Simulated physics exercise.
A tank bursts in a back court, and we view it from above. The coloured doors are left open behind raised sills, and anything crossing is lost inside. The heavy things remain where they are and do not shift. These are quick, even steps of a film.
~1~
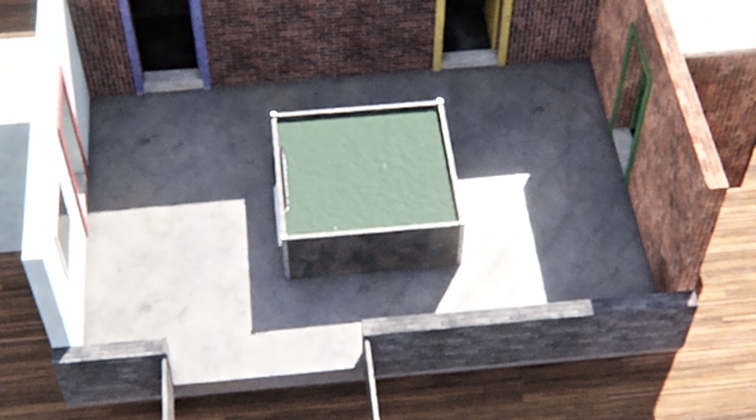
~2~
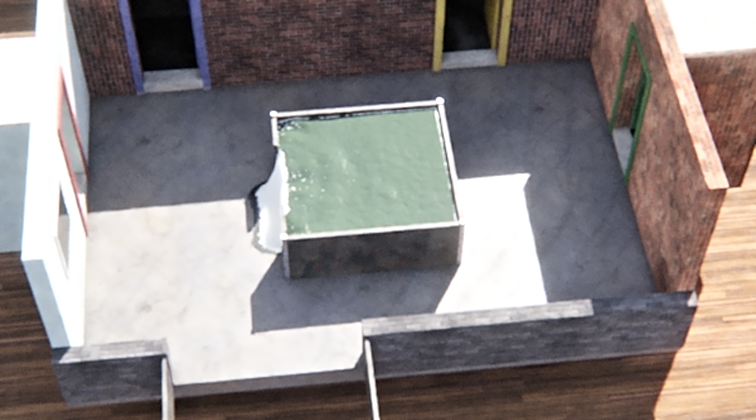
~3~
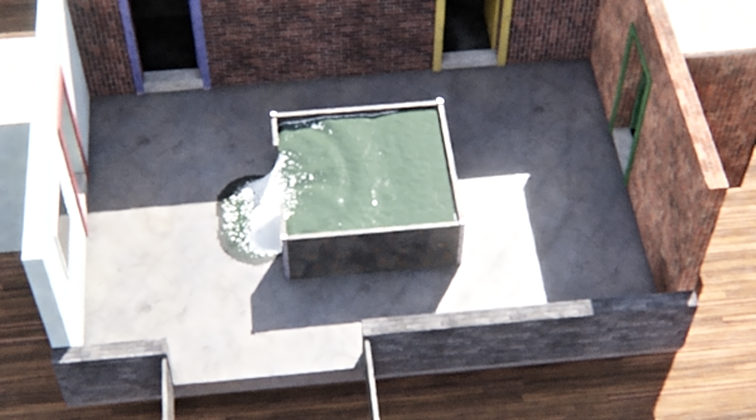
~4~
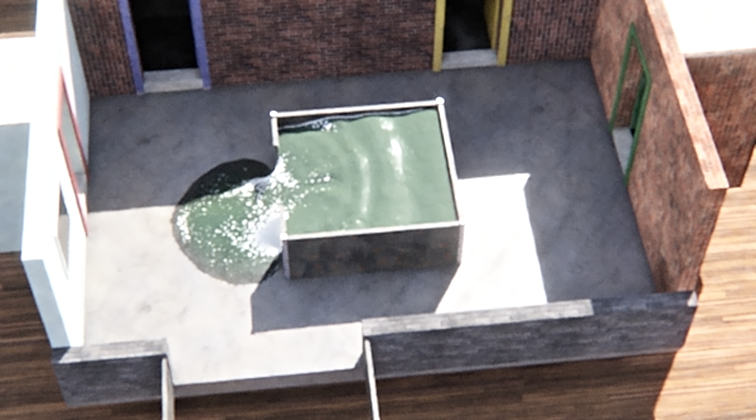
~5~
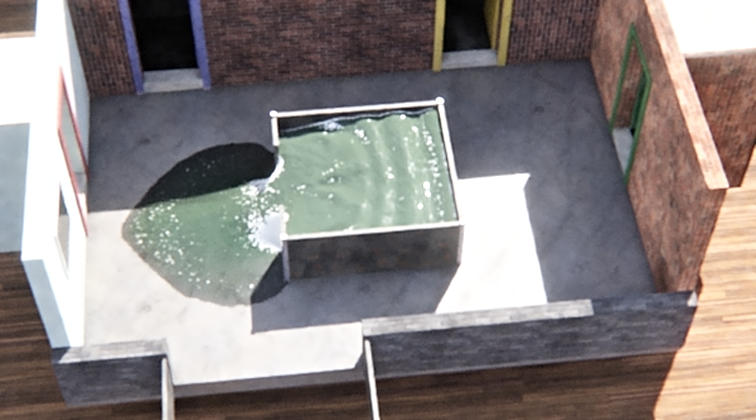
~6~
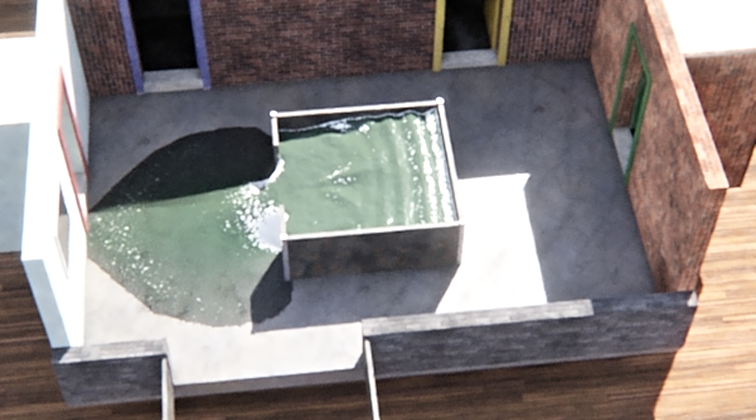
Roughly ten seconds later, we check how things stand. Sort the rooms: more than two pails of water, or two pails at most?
Yellow door - two pails at most; red door - more than two pails; blue door - two pails at most; green door - two pails at most.
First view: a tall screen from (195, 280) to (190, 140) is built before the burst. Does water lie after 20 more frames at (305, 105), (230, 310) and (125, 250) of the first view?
Results in order: Swamped / swamped / swamped.
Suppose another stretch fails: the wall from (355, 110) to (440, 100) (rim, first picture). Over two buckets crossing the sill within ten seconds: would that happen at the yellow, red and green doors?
Going through them, the yellow one clears the cutoff, the red one falls below the cutoff, the green one falls below the cutoff.
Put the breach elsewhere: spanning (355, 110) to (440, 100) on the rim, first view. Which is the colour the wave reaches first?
That's the door marked yellow.
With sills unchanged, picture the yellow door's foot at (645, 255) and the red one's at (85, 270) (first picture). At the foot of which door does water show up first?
Answer: The one in red.
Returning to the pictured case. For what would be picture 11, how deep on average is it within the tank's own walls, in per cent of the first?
Roughly 70 percent.
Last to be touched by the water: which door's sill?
My answer: The green-painted one.
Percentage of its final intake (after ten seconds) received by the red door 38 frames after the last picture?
Result: 100 % of the ten-second total.
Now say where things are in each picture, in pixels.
In the first picture, still water in the open tank at (365, 171).
In the second picture, water pours out at (283, 200) and has run to (262, 247).
In the third picture, the front is at (228, 246), out from the gap at (283, 203).
In the fourth picture, the front is at (180, 237), out from the gap at (283, 203).
In the fifth picture, water pours out at (283, 203) and has run to (129, 238).
In the sixth picture, water pours out at (283, 203) and has run to (87, 248).
A moment on, water covers 30 % of the floor; the yellow door not reached, the red door over two buckets in, the blue door wet at the sill, nothing in, the green door not reached.
Next, water covers 30 % of the floor; the yellow door not reached, the red door far over two buckets in, the blue door wet at the sill, nothing in, the green door not reached.
Then, water covers 55 % of the floor; the yellow door not reached, the red door far over two buckets in, the blue door wet at the sill, nothing in, the green door not reached.
Later, water covers 85 % of the floor; the yellow door wet at the sill, nothing in, the red door far over two buckets in, the blue door wet at the sill, nothing in, the green door wet at the sill, nothing in.
In the end, water covers 95 % of the floor; the yellow door wet at the sill, nothing in, the red door far over two buckets in, the blue door wet at the sill, nothing in, the green door wet at the sill, nothing in.
